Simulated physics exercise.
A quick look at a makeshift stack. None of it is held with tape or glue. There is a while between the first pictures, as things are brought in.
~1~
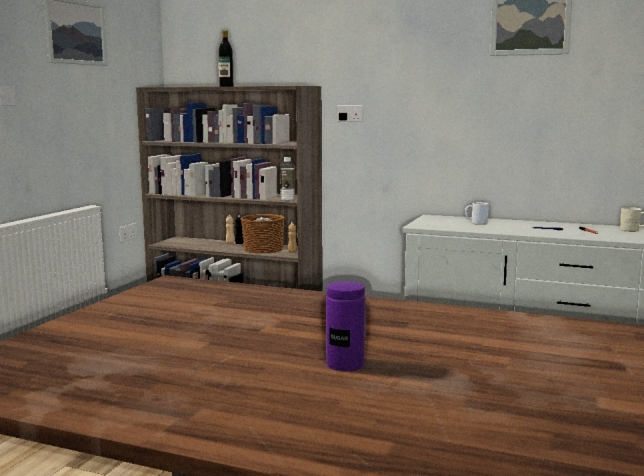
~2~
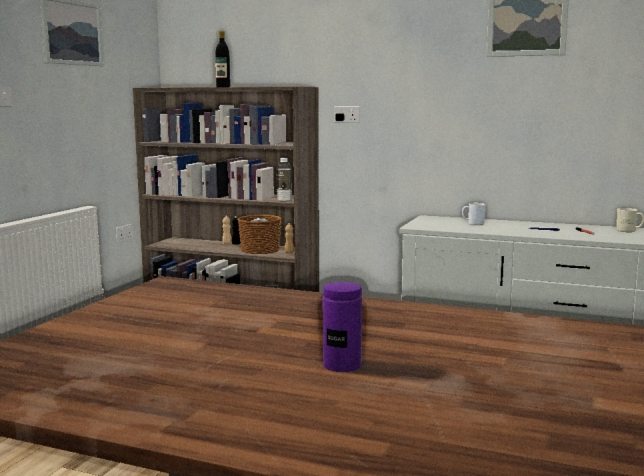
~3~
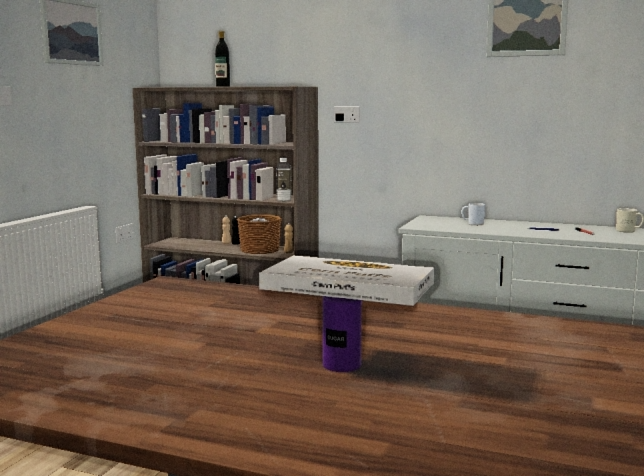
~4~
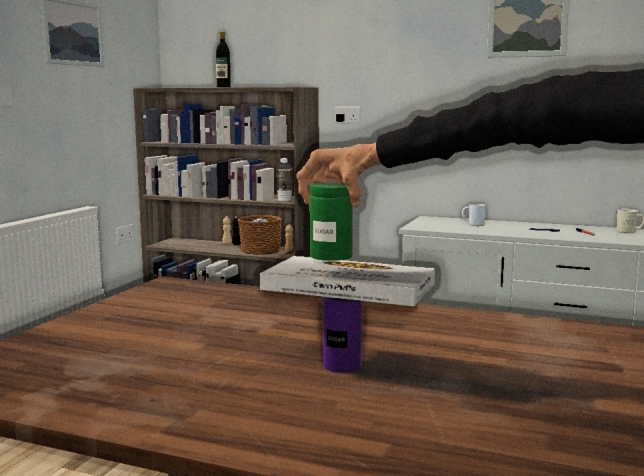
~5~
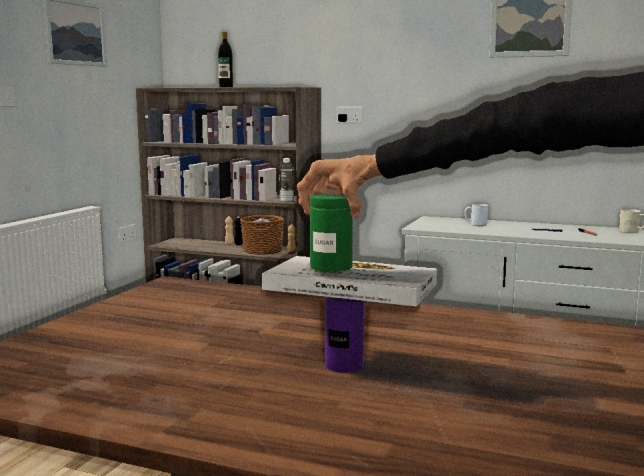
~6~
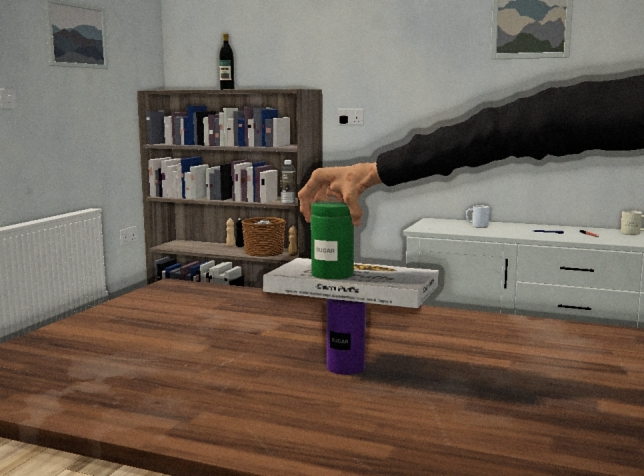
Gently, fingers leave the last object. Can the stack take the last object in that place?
No fall.
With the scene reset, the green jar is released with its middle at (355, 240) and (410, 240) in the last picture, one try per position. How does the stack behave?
First try: Stands; second try: Topples.
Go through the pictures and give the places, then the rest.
In the first picture, the last thing is not in view yet.
In the second picture, the last thing is not in view yet.
In the third picture, the last thing is not in view yet; white packet (348, 278).
In the fourth picture, coming down; green jar (331, 221); white packet (349, 279).
In the fifth picture, coming down; green jar (331, 232); white packet (351, 279).
In the sixth picture, in place under the hand; green jar (332, 239); white packet (352, 281).
Then, 0.80 s on from there, no change.
Then, 1.70 s on from there, green jar resting near (332, 240).
In the end, all 3 unmoved. At the end, from the last picture's camera, green jar near (331, 240). The stack keeps its balance.
